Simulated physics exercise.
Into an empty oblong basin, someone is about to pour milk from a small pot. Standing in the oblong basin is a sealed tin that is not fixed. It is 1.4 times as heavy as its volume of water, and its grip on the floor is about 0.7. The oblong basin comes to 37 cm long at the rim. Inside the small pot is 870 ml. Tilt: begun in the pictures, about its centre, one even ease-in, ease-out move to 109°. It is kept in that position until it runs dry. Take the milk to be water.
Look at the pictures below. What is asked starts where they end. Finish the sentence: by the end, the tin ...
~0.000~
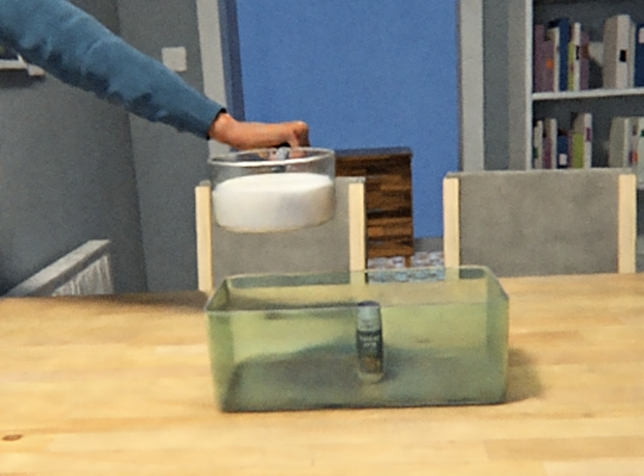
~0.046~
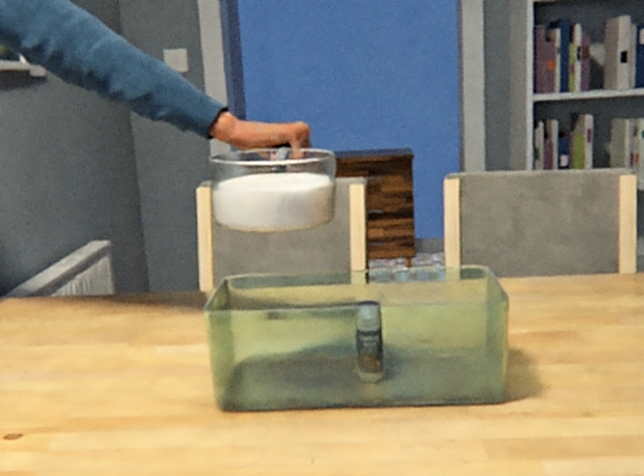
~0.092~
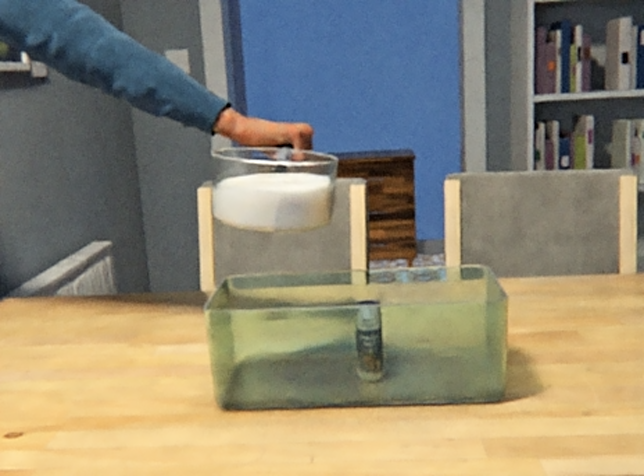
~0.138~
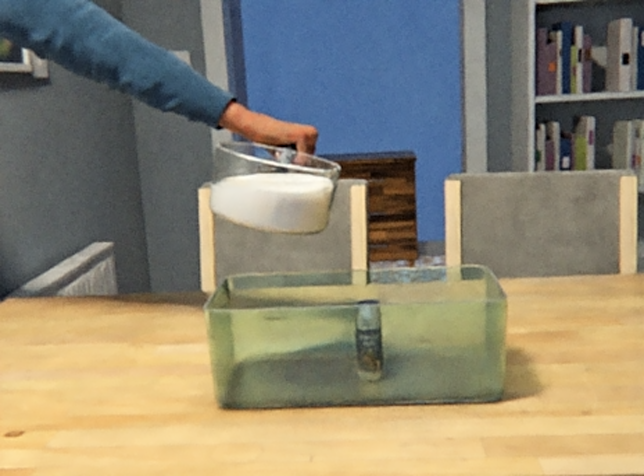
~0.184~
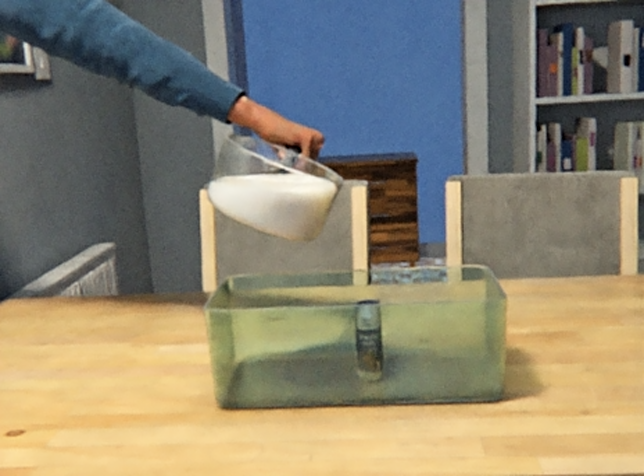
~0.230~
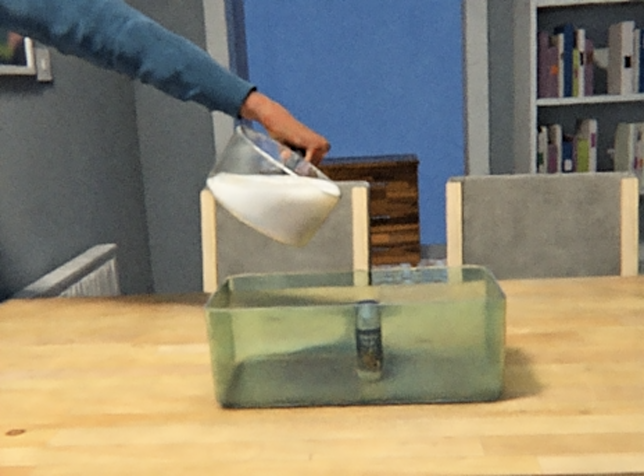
By the end, the tin is still upright.
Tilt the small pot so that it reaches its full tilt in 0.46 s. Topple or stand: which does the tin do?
Outcome - the tin comes down.
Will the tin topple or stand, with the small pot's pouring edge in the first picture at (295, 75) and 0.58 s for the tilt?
Then it tips over.
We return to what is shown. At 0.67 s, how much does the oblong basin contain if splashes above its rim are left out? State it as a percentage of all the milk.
Value: Approx. 88 %.
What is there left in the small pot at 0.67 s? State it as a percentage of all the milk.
Near 6 percent, more or less.
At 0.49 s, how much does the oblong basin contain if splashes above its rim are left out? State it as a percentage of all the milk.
Fraction in basin: Approx. 32%.
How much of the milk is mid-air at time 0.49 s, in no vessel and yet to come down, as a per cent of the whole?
Estimate: Some 42 % of the total.
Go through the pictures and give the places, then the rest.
The first picture shows tilt 0°; pouring edge (334, 154); surface from (216, 184) to (333, 179); the oblong basin's rim runs from (215, 295) to (498, 284); the tin's top is at (368, 308).
The second picture shows tilt 2°; pouring edge (335, 156); surface from (216, 185) to (333, 179).
The third picture shows tilt 7°; pouring edge (337, 161); surface from (216, 183) to (334, 180).
The fourth picture shows tilt 15°; pouring edge (340, 170); surface from (216, 182) to (334, 182).
The fifth picture shows tilt 25°; pouring edge (342, 182); surface from (214, 180) to (337, 184).
The sixth picture shows tilt 37°; pouring edge (341, 197); surface from (212, 176) to (336, 187).
By 0.49 s the tilt is 102° and 27 per cent is still to pour; the tin stands where it began.
By 0.67 s the tilt is 109° and 6 per cent is still to pour; the tin stands where it began.
By 0.87 s the tilt is 109° and 0 per cent is still to pour; the tin stands 1 cm from where it began.
By 1.08 s the tilt is 109° and 0 per cent is still to pour; the tin stands 1 cm from where it began.
At rest the tin stands 1 cm from where it began.
